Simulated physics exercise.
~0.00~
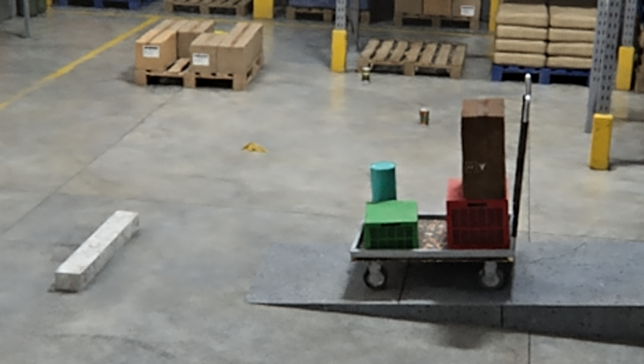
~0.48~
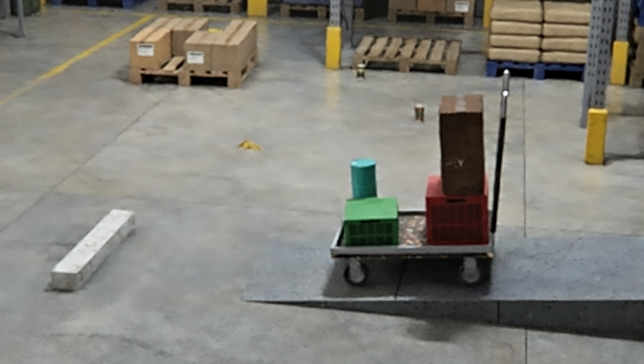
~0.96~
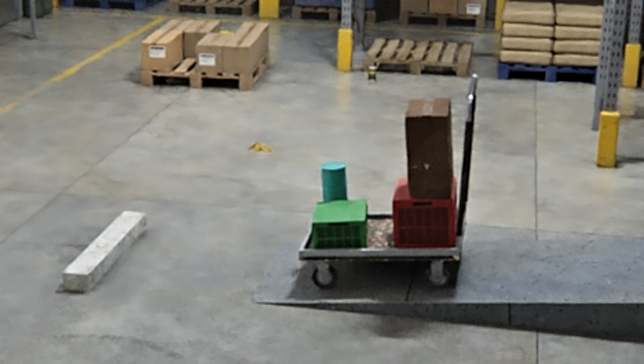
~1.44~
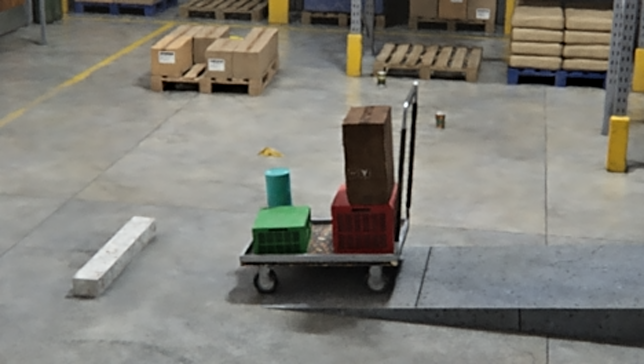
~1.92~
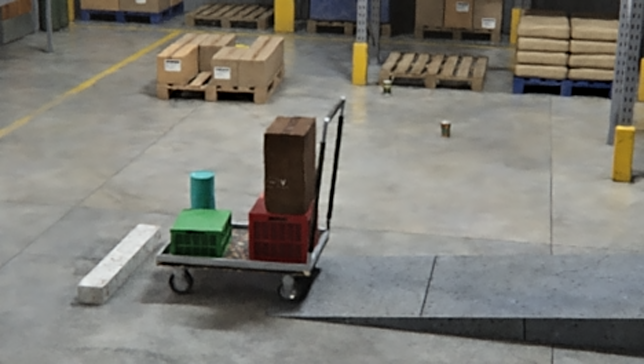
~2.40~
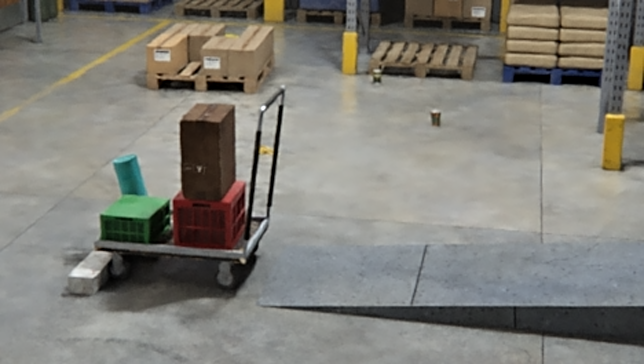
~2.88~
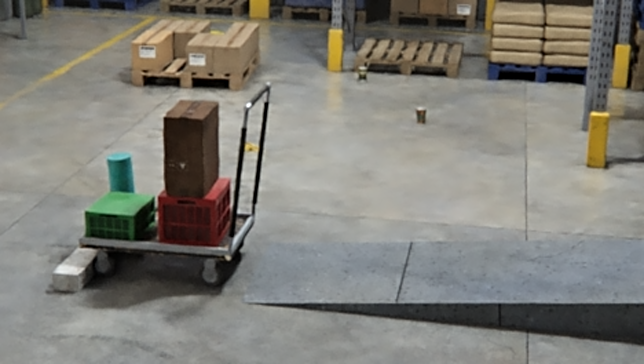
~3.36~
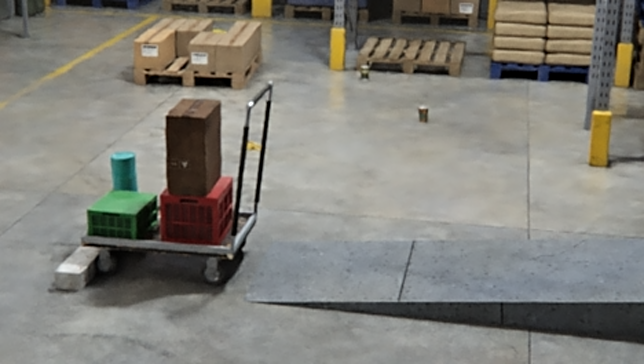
Flat trolley carrying crates, a brown box and a turquoise canister rolling left down a ramp, stopping at a kerb, load aboard.
